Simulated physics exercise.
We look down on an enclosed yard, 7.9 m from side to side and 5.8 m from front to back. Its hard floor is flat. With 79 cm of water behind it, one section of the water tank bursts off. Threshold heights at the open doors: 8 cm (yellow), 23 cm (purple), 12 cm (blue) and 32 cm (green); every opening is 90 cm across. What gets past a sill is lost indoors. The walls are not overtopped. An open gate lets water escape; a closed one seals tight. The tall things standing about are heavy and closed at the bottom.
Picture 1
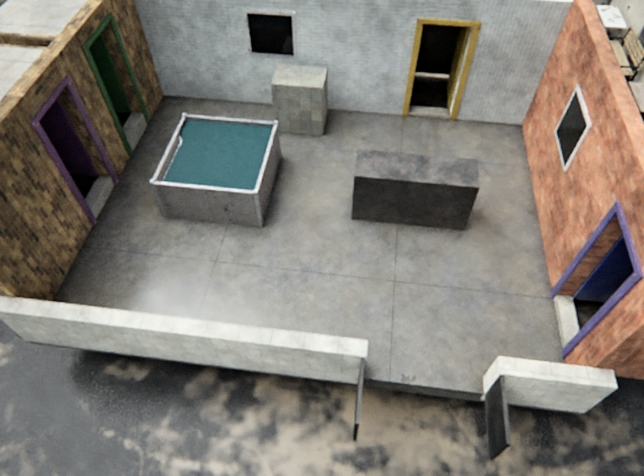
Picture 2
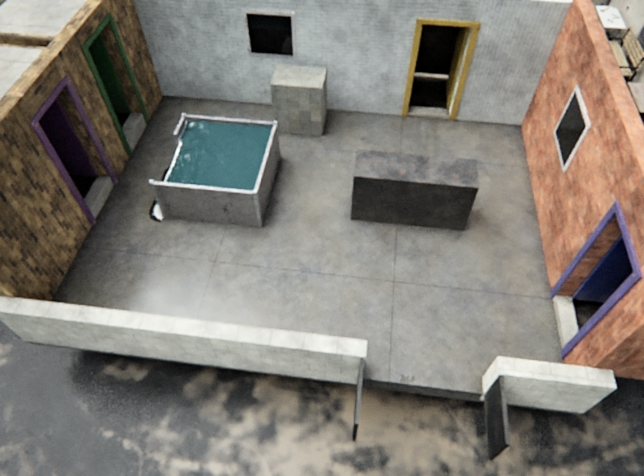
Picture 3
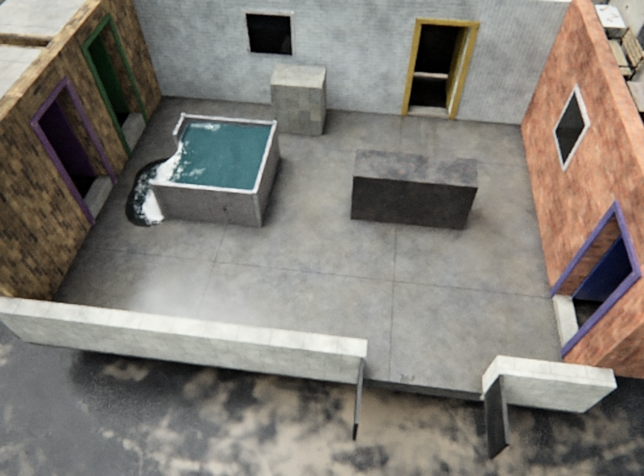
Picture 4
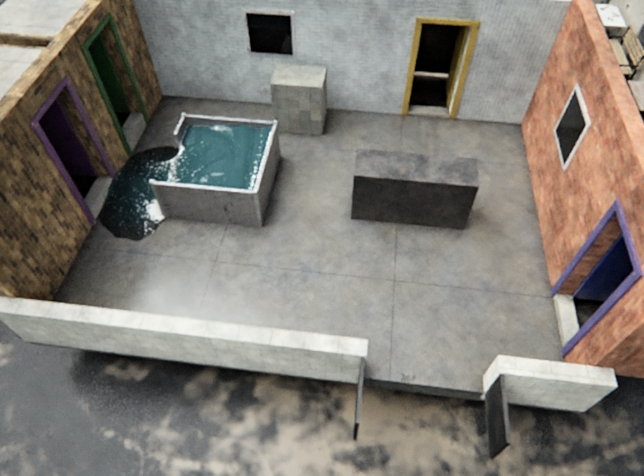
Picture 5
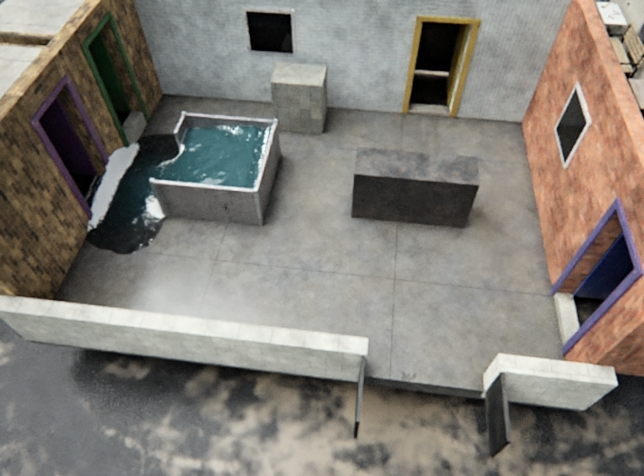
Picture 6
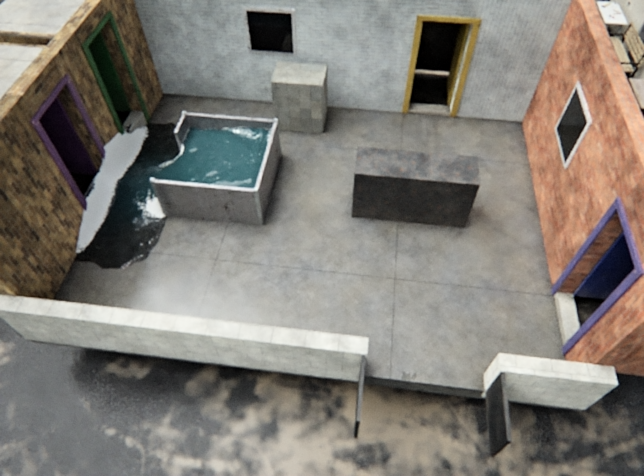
A square tank of still, blue-green water in a walled yard broke open on its left side, and the water poured onto the grey floor and spread to the brick wall with the purple-framed doorway.
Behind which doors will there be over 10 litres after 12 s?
Door by door: At the yellow door it does not reach the limit; at the purple door it goes over the limit; at the blue door it keeps below the limit; at the green door it stays under the limit.
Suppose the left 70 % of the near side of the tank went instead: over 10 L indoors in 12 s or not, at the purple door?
Against that limit: Purple under.
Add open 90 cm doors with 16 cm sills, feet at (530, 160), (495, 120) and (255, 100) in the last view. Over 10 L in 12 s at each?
In that order: Under, not over, under.
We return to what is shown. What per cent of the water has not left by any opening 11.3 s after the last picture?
Roughly 86 in a hundred.
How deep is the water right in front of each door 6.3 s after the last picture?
In cm: Yellow 1, purple 9, blue 8, green 11.
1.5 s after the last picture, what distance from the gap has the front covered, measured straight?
Roughly 3.4 m.
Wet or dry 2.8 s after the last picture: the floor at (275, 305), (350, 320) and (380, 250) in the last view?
In that order: Flooded, under water, still dry.
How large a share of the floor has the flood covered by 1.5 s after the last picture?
About 25 per cent.
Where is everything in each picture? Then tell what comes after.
In the first frame, still water, 79 cm deep, in the water tank at (218, 154).
In the second frame, the front is at (160, 219), 0.7 m from the gap at (173, 179); 0.3 m2 of floor is under water; 79 cm left at the back of the water tank.
In the third frame, water pours out at (174, 181) and has run 0.9 m, to (149, 167); typically 13 cm deep outside, 78 cm at the water tank's back.
In the fourth frame, water pours out at (175, 182) and has run 1.4 m, to (127, 163); typically 11 cm deep outside, 71 cm at the water tank's back.
In the fifth frame, the front is at (88, 235), 1.8 m from the gap at (175, 181); 3.2 m2 of floor is under water; 67 cm left at the back of the water tank.
In the sixth frame, the front is at (77, 257), 2.1 m from the gap at (176, 181); 3.6 m2 of floor is under water; 66 cm left at the back of the water tank.
Then, 0.7 s after the last picture water covers 15 % of the floor and is deepest (50 cm) near (111, 192); yellow door not reached, purple door 49 cm at the sill, 113 L in, blue door not reached, green door 18 cm at the sill, 0 L in.
Then, 1.5 s after the last picture water covers 25 % of the floor and is deepest (39 cm) near (48, 310); yellow door not reached, purple door 36 cm at the sill, 211 L in, blue door not reached, green door 15 cm at the sill, 0 L in.
Then, 2.8 s after the last picture water covers 45 % of the floor and is deepest (24 cm) near (111, 192); yellow door not reached, purple door 22 cm at the sill, 237 L in, blue door not reached, green door 11 cm at the sill, 0 L in.
Then, 6.3 s after the last picture water covers 95 % of the floor and is deepest (14 cm) near (139, 141); yellow door 1 cm at the sill, 0 L in, purple door 9 cm at the sill, 238 L in, blue door 8 cm at the sill, 0 L in, green door 11 cm at the sill, 0 L in.
Then, 11.3 s after the last picture water covers 95 % of the floor and is deepest (8 cm) near (411, 171); yellow door 7 cm at the sill, 0 L in, purple door 5 cm at the sill, 238 L in, blue door 6 cm at the sill, 0 L in, green door 6 cm at the sill, 0 L in.
